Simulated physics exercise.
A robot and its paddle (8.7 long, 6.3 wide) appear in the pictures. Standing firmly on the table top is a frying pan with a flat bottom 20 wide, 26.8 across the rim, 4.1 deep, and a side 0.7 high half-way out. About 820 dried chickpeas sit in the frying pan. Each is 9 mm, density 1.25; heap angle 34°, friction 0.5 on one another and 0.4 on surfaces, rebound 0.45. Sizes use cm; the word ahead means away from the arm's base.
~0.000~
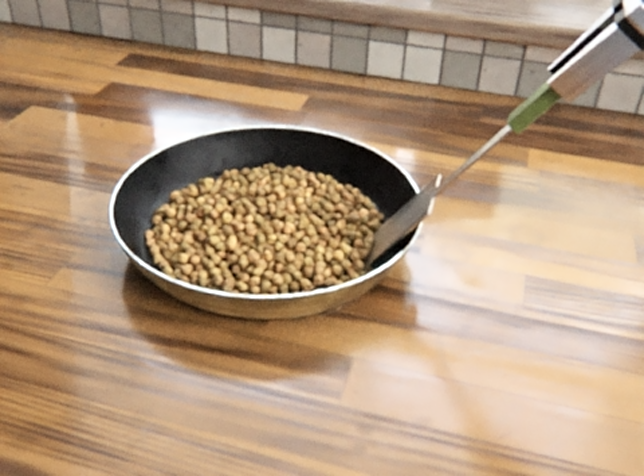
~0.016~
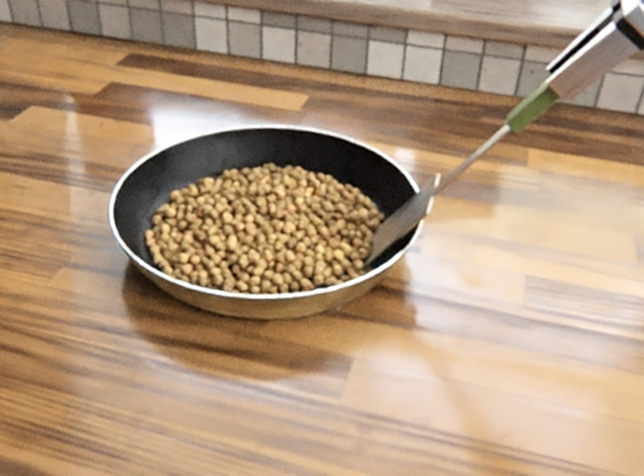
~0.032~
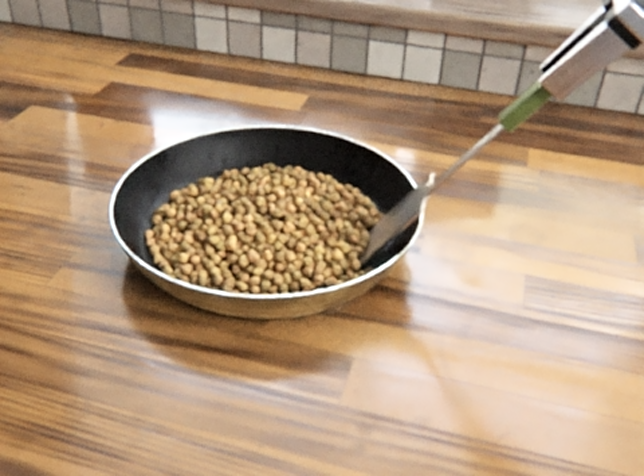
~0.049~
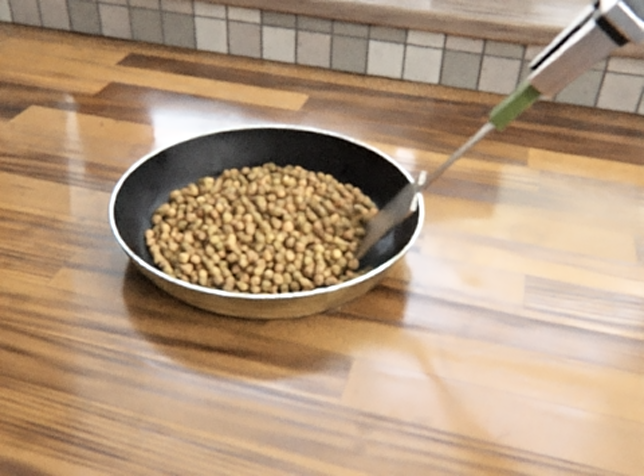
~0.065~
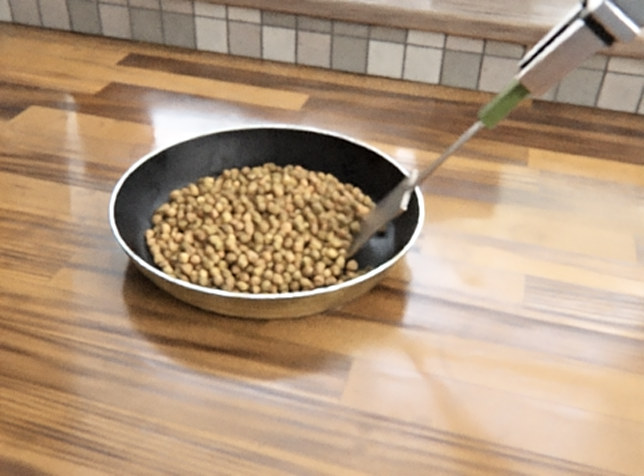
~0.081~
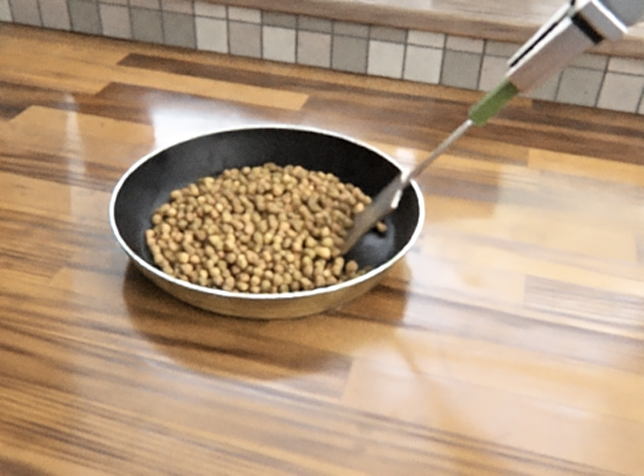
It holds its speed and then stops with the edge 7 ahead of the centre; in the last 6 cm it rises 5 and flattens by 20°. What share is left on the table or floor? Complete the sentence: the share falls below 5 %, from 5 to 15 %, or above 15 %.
The share falls below 5 %.
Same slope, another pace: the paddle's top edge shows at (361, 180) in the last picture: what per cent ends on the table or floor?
Estimate: Close to 10 %.
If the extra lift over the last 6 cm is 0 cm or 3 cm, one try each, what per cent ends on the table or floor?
First try around 0 percent, second try around 0 percent.
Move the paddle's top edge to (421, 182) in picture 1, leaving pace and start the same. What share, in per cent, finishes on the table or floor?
0 percent or so.
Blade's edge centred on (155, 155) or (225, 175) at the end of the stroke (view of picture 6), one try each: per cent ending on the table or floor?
Around 5 per cent for the first try and 0 per cent for the second.
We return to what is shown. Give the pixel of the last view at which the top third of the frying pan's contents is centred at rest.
It is centred near (199, 202) in the last view.
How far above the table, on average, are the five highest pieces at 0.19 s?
Height: Some 4 cm.
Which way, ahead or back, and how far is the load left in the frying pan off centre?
The kept load is shifted forward by about 3.0 cm.
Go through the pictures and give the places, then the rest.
The first frame shows paddle top edge at (435, 193), sloping 55°; upper third of the load around (272, 219), from x 150 to 380, top at y 170; 817 in the frying pan.
The second frame shows paddle top edge at (434, 193), sloping 55°; upper third of the load around (272, 219), from x 150 to 380, top at y 170.
The third frame shows paddle top edge at (428, 192), sloping 55°; upper third of the load around (275, 219), from x 150 to 380, top at y 165.
The fourth frame shows paddle top edge at (419, 190), sloping 55°; upper third of the load around (277, 219), from x 150 to 380, top at y 165.
The fifth frame shows paddle top edge at (410, 188), sloping 55°; upper third of the load around (279, 218), from x 150 to 380, top at y 165.
The sixth frame shows paddle top edge at (401, 187), sloping 55°; upper third of the load around (280, 217), from x 150 to 380, top at y 165; 817 in the frying pan.
By 0.19 s, sloping 55°, highest piece 4 above the table; 817 in the frying pan.
By 0.30 s, sloping 47°, highest piece 5 above the table; 817 in the frying pan.
By 0.55 s, sloping 35°, highest piece 4 above the table; 817 in the frying pan.
By 1.60 s, sloping 35°, highest piece 3 above the table; 817 in the frying pan.
Final count, 817 in the frying pan. That is 0 % on the table or floor.
